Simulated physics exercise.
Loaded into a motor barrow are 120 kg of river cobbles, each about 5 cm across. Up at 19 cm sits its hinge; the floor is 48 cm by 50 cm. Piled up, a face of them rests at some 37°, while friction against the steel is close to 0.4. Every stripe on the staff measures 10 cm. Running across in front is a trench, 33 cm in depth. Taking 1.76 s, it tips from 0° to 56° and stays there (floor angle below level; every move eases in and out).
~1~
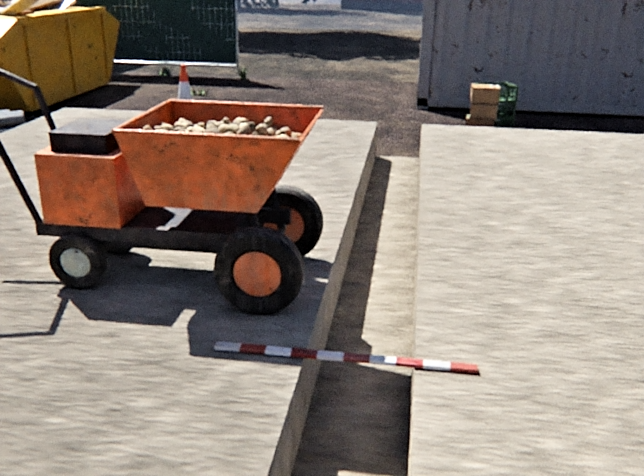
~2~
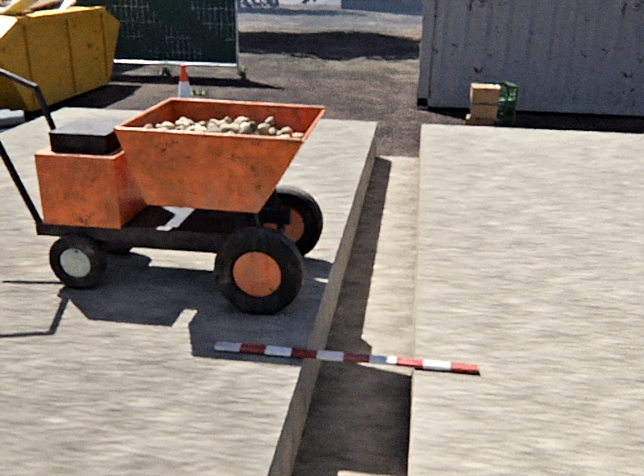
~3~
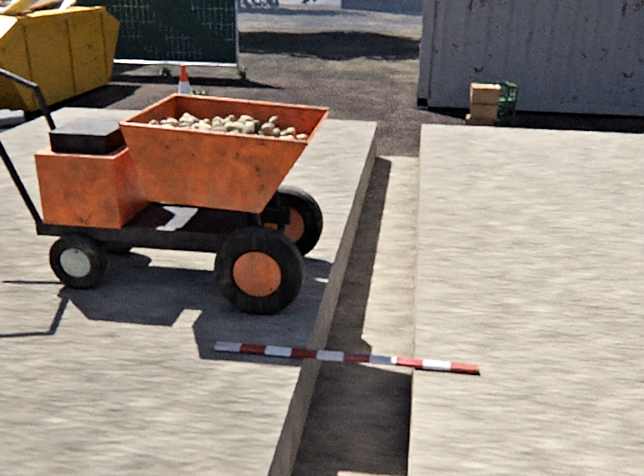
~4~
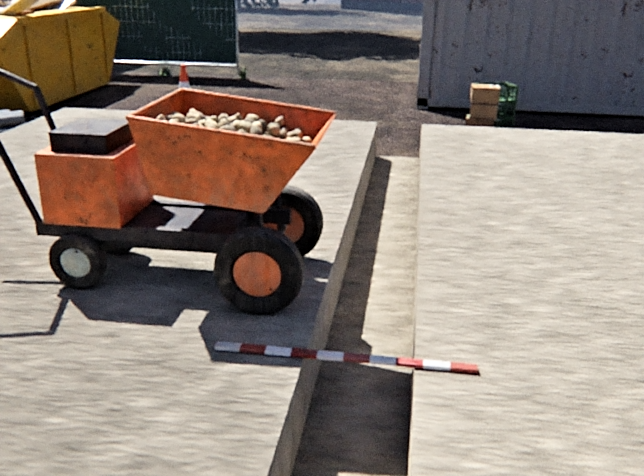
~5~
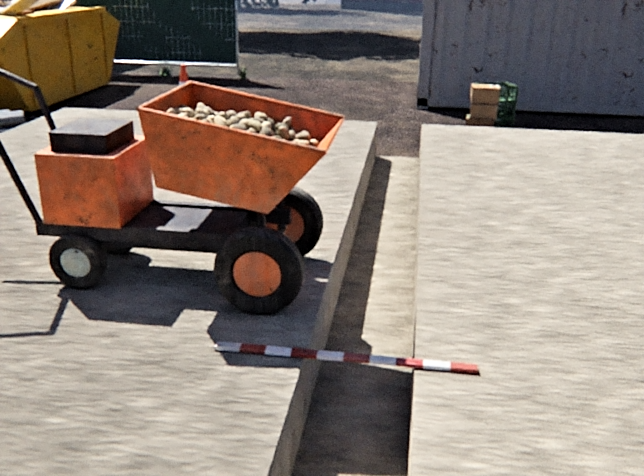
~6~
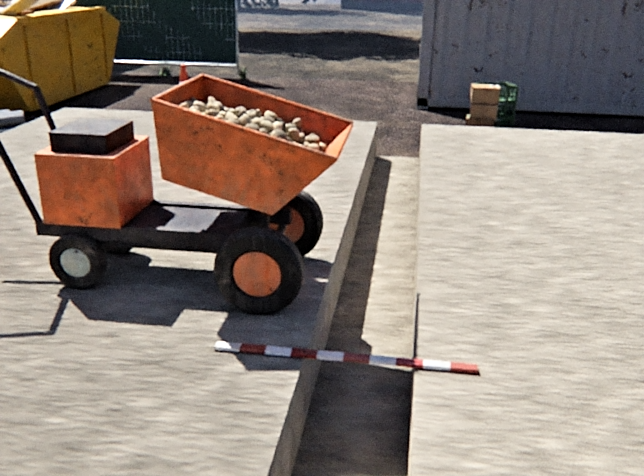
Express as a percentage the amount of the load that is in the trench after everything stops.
The amount is close to 10 per cent of the load.
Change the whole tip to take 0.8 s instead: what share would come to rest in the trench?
5 per cent.
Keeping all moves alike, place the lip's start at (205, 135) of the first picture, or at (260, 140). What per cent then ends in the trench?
Roughly 20 percent for the first, and 20 percent for the second.
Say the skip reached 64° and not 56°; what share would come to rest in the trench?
In that case around 20 percent.
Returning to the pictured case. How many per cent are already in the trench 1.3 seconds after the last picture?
I'd say near 0 per cent at that time.
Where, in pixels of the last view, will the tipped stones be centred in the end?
Somewhere around (431, 291) in the last picture.
Then, 0.7 s after the last picture the floor is at 47°, 100 % in the skip; the foremost stones are at (376, 199).
Then, 1.3 s after the last picture the floor is at 56°, 97 % in the skip, 1 % in the trench, 2 % past the trench; the foremost stones are at (435, 265).
Then, 1.6 s after the last picture the floor is at 56°, 87 % in the skip, 3 % in the trench, 9 % past the trench; the foremost stones are at (483, 288).
Then, 3.6 s after the last picture the floor is at 56°, 77 % in the skip, 10 % in the trench, 13 % past the trench; the foremost stones are at (526, 306).
